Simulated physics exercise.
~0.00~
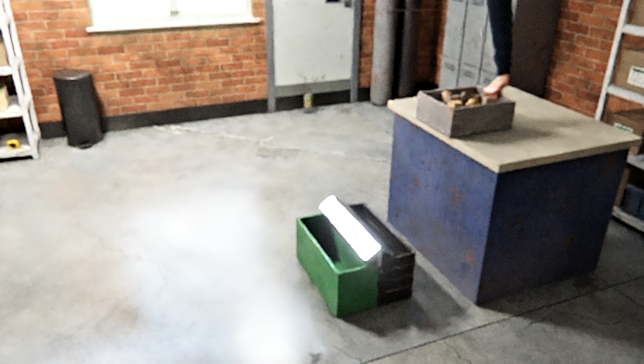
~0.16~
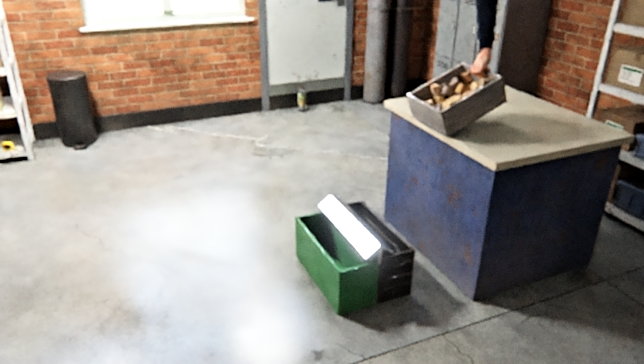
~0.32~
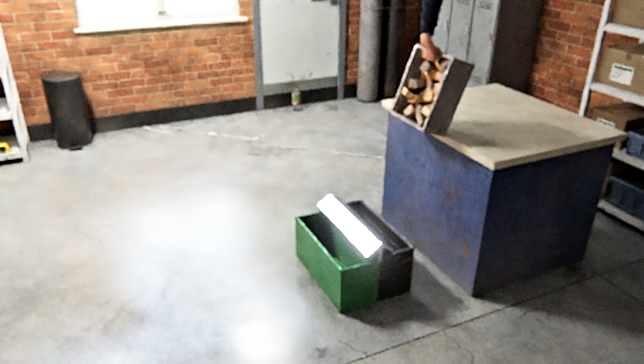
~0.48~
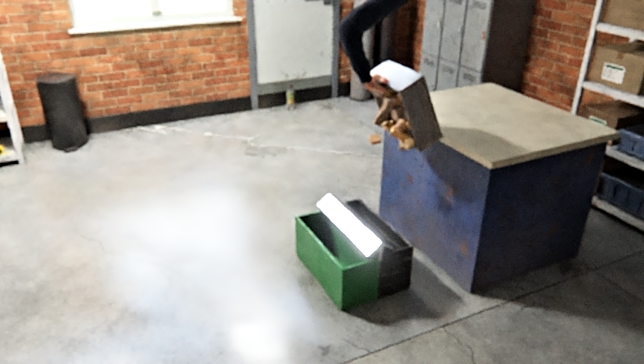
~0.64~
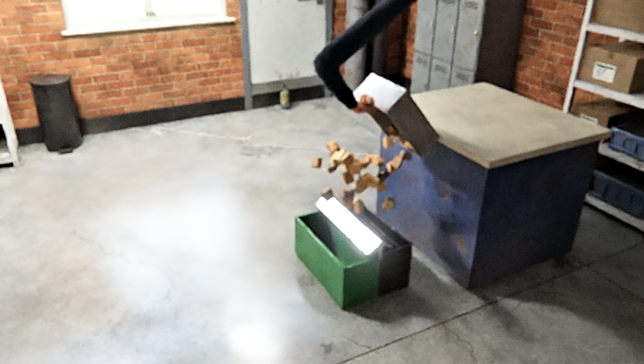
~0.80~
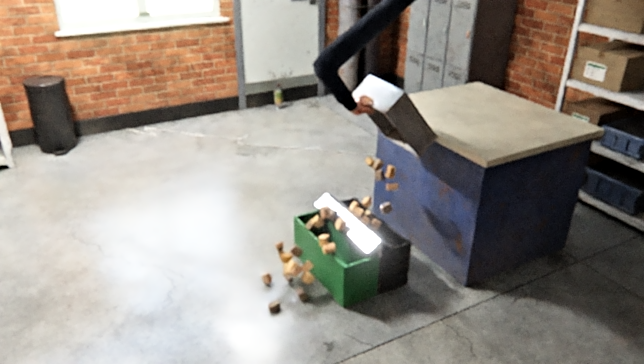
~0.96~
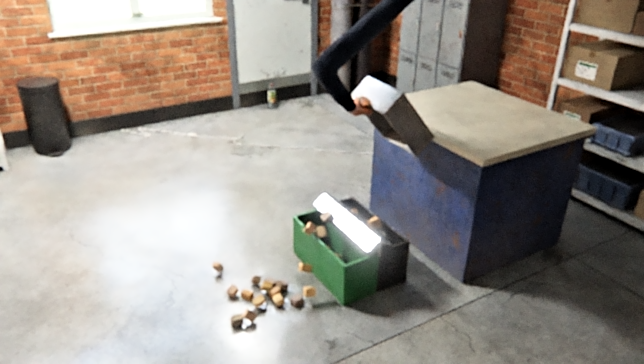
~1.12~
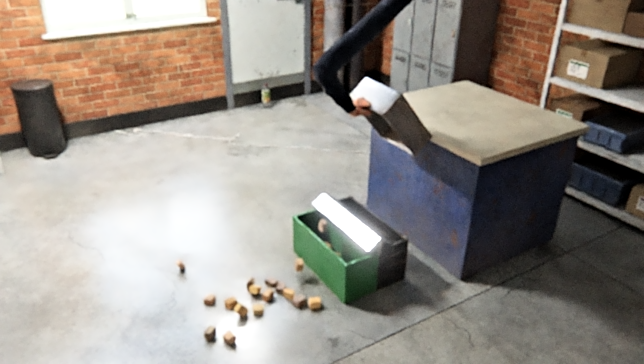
Small wooden blocks tumbling from a grey box tipped by a hand, some landing in open boxes, others scattering across the floor.
